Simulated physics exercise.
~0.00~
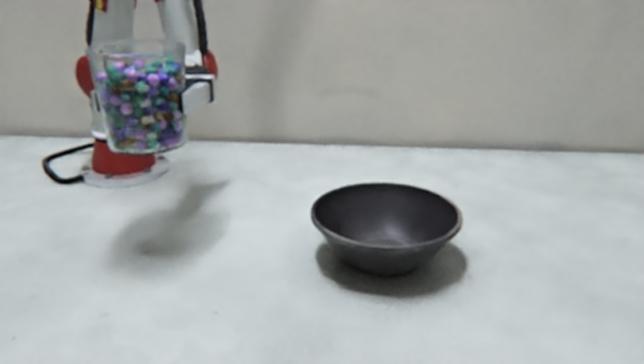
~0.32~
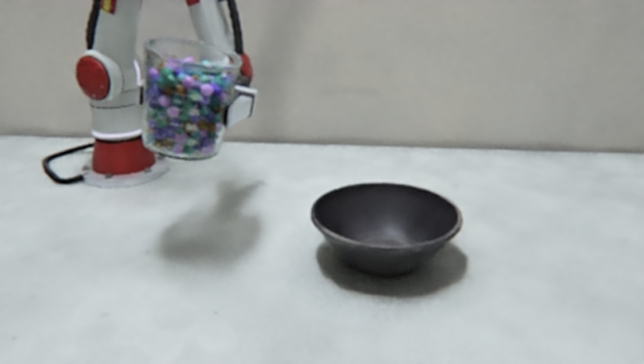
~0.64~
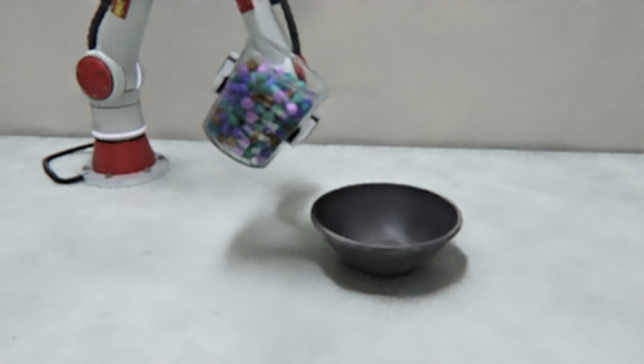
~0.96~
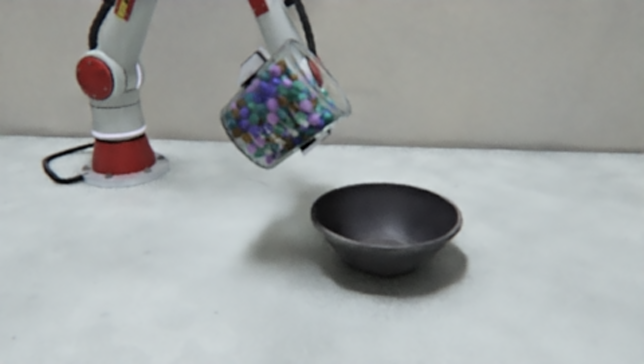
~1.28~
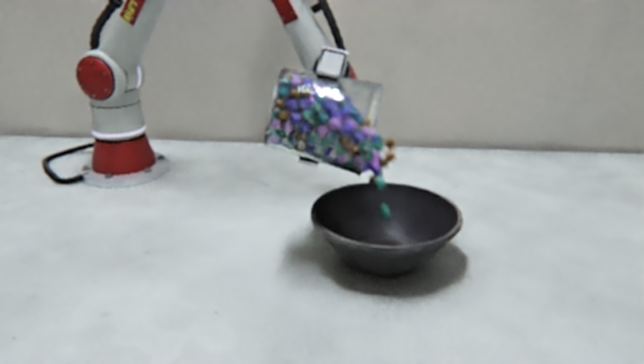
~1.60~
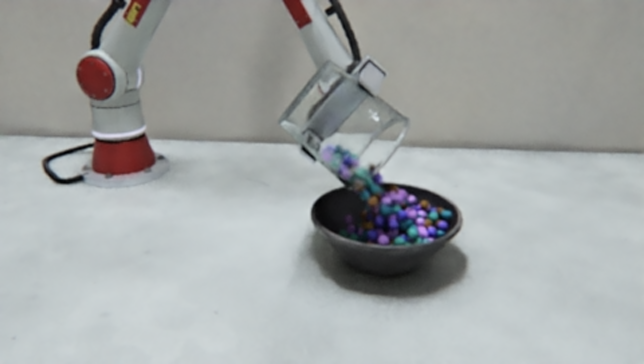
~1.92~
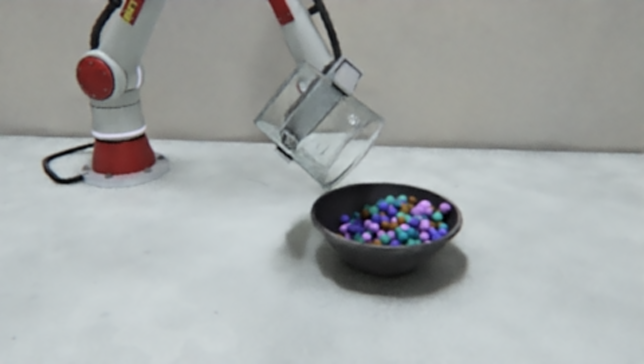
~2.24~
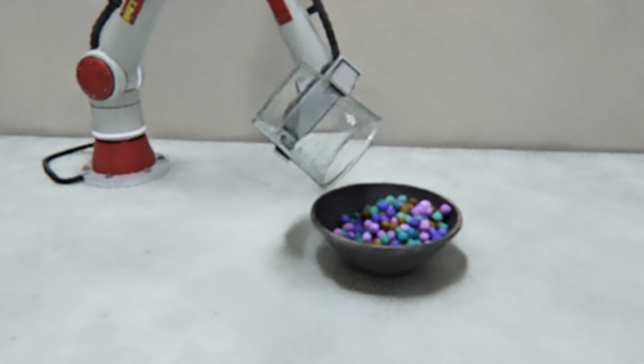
We see a robot arm carry a clear tumbler of small colourful round sweets to the right, tilting it over a dark bowl on a pale table until the sweets pour in. The emptied tumbler ends tipped steeply above the bowl, which holds the heap of sweets.
